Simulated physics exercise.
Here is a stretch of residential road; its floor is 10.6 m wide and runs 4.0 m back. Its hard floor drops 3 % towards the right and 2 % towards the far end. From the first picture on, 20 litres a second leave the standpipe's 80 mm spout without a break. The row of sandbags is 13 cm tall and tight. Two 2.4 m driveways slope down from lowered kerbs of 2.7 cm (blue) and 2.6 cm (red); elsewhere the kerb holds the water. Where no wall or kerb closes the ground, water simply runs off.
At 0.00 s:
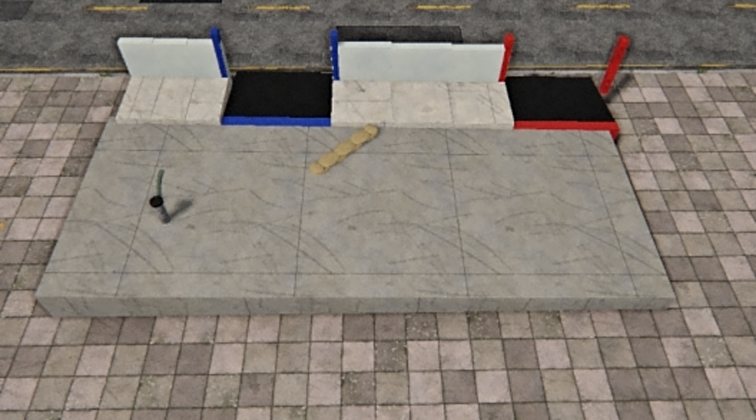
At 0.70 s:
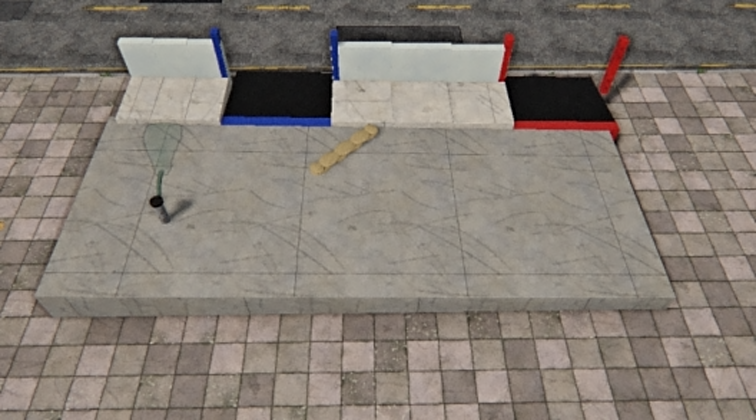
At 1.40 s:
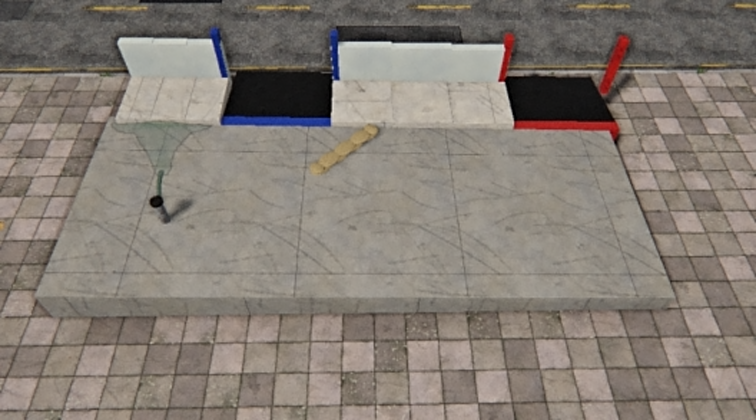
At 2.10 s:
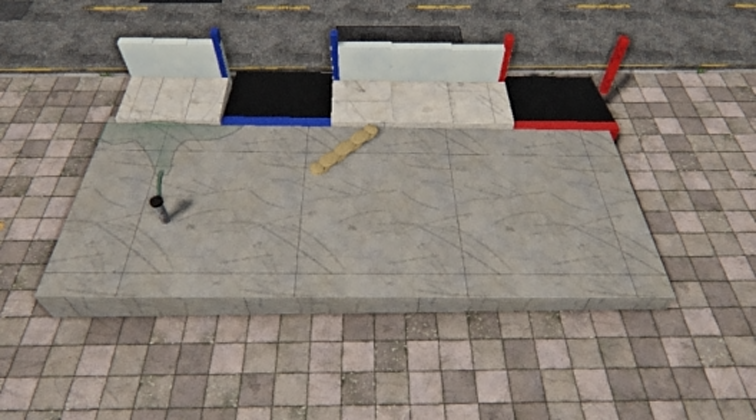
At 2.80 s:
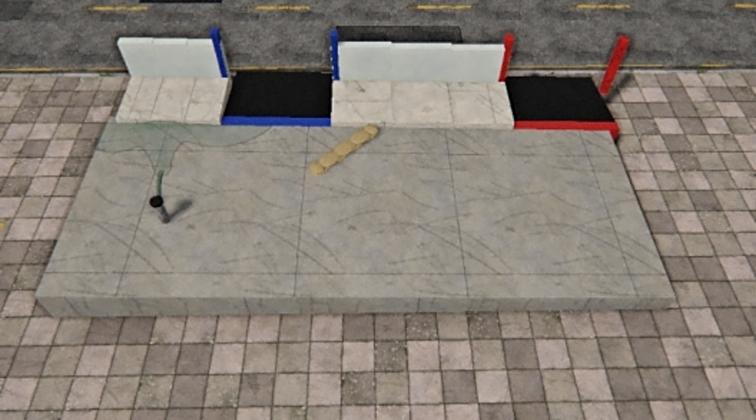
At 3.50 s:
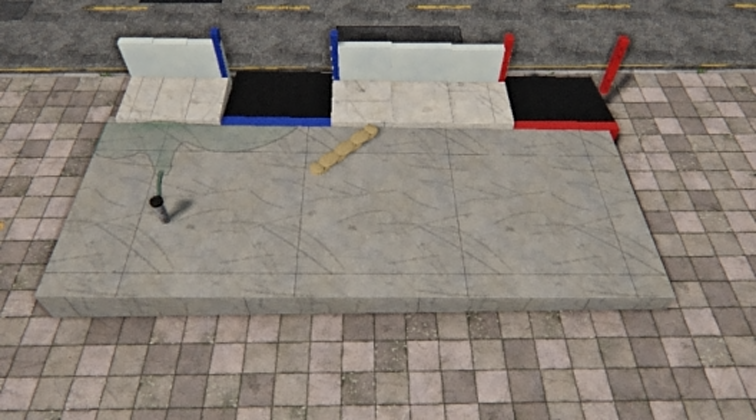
A thin sheet of water streams from a small dark spout on the left of a pale slab, fans out toward the far edge, and spreads rightward along the white and blue kerb pieces, past a still tan bar.
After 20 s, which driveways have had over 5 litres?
One by one: At the blue drive it goes over the limit; at the red drive it does not reach the limit.
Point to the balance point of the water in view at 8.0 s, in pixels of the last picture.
Near (232, 137).
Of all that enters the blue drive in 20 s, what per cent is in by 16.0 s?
Some 45 per cent by then.
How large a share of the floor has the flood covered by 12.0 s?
Some 15 per cent of it.
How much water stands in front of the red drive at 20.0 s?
About 1.4 cm.
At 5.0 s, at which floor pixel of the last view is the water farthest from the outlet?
Near (344, 129).
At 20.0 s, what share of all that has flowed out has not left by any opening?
Some 46 per cent remains.
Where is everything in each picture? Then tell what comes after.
In the first picture, the jet has just started at (159, 193); the ground is still dry.
In the second picture, the jet leaves at (159, 193); the sheet reaches (152, 125), 2.7 m away, and wets 0.8 m2.
In the third picture, from the spout at (159, 193) the water has spread over 1.2 m2; its tip is at (112, 124), and it is 1.7 cm deep on average.
In the fourth picture, from the spout at (159, 193) the water has spread over 1.8 m2; its tip is at (107, 124), and it is 1.5 cm deep on average.
In the fifth picture, from the spout at (159, 193) the water has spread over 2.5 m2; its tip is at (107, 124), and it is 1.4 cm deep on average.
In the sixth picture, from the spout at (159, 193) the water has spread over 3.2 m2; its tip is at (295, 127), and it is 1.3 cm deep on average.
After 5.0 s water covers 10 % of the floor and is deepest (12 cm) near (160, 127); blue drive 1.8 cm at the lowered kerb, 0 L in, red drive not reached.
After 8.0 s water covers 10 % of the floor and is deepest (12 cm) near (160, 127); blue drive 1.9 cm at the lowered kerb, 0 L in, red drive not reached.
After 12.0 s water covers 15 % of the floor and is deepest (13 cm) near (160, 127); blue drive 2.5 cm at the lowered kerb, 3 L in, red drive not reached.
After 16.0 s water covers 20 % of the floor and is deepest (13 cm) near (160, 127); blue drive 3 cm at the lowered kerb, 16 L in, red drive 1.3 cm at the lowered kerb, 0 L in.
After 20.0 s water covers 20 % of the floor and is deepest (13 cm) near (160, 127); blue drive 3.1 cm at the lowered kerb, 33 L in, red drive 1.4 cm at the lowered kerb, 0 L in.
